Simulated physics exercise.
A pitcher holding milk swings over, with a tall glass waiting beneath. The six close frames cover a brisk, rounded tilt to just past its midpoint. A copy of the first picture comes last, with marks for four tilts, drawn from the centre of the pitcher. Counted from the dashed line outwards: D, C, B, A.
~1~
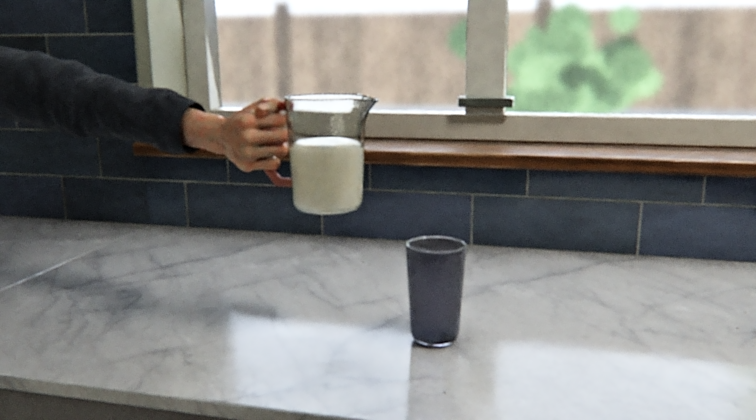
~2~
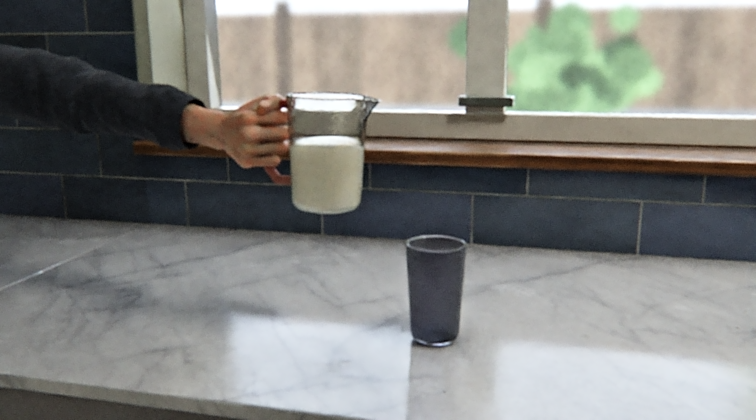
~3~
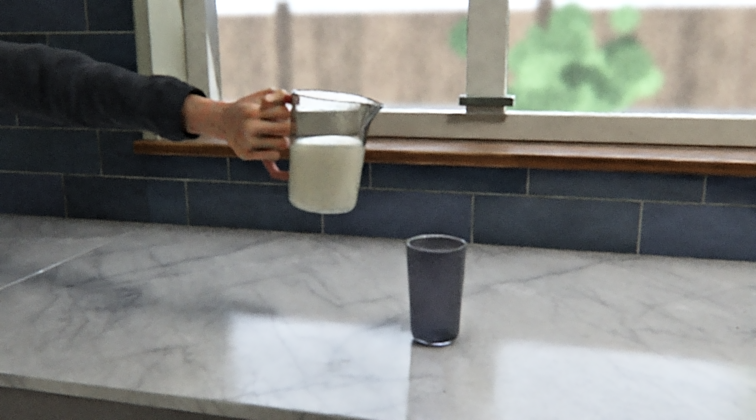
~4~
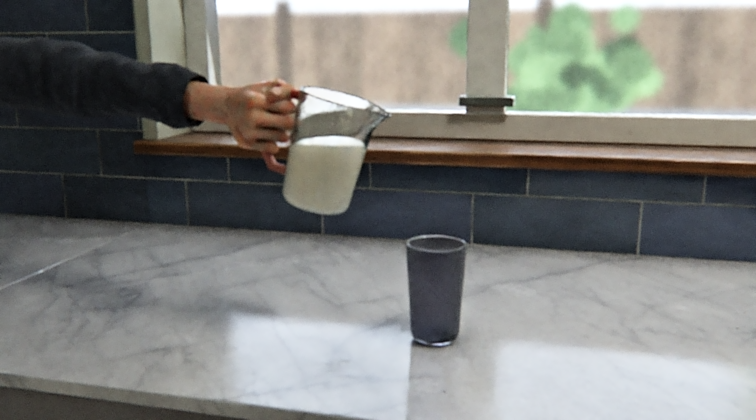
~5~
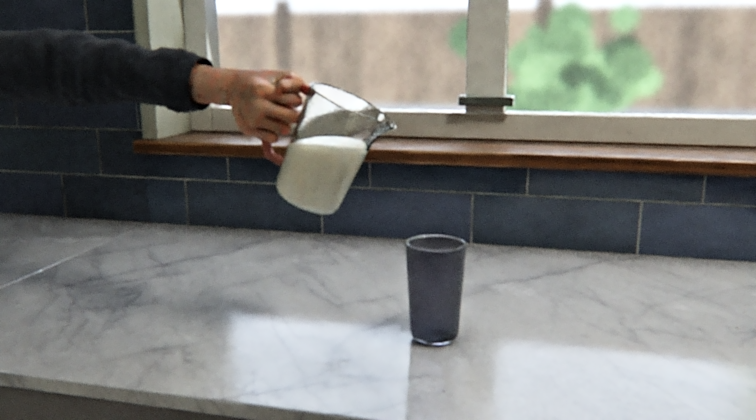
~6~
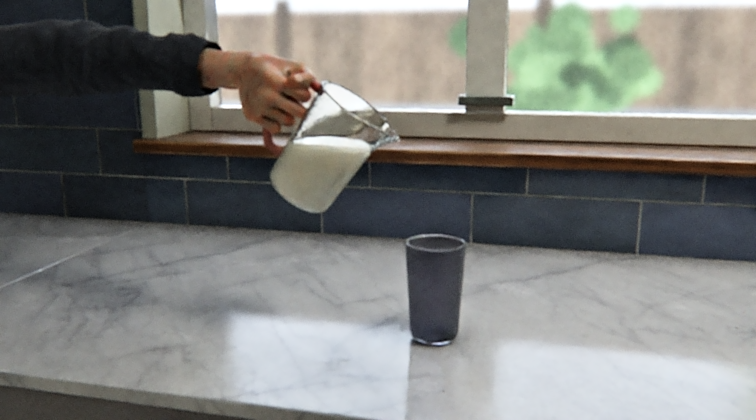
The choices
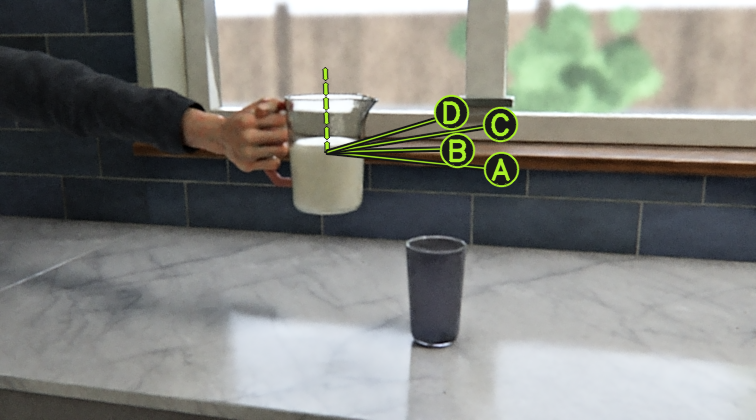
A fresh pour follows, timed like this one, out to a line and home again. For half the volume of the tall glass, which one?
Choose D.
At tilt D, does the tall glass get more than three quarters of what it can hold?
No, less.
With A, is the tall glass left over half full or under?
Over half.
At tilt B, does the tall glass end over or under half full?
Over.
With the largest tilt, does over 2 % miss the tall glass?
Yes, it does.
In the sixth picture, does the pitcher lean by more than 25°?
Yes.
In lime, A at (484, 168); B at (440, 149); C at (483, 127); D at (435, 119).
With A, the tall glass ends with about 83 % of what it can hold; 18 % of the milk is spilt.
With B, the tall glass ends with about 78 % of what it can hold; 9 % of the milk is spilt.
With C, the tall glass ends with about 70 % of what it can hold.
With D, the tall glass ends with about 49 % of what it can hold.
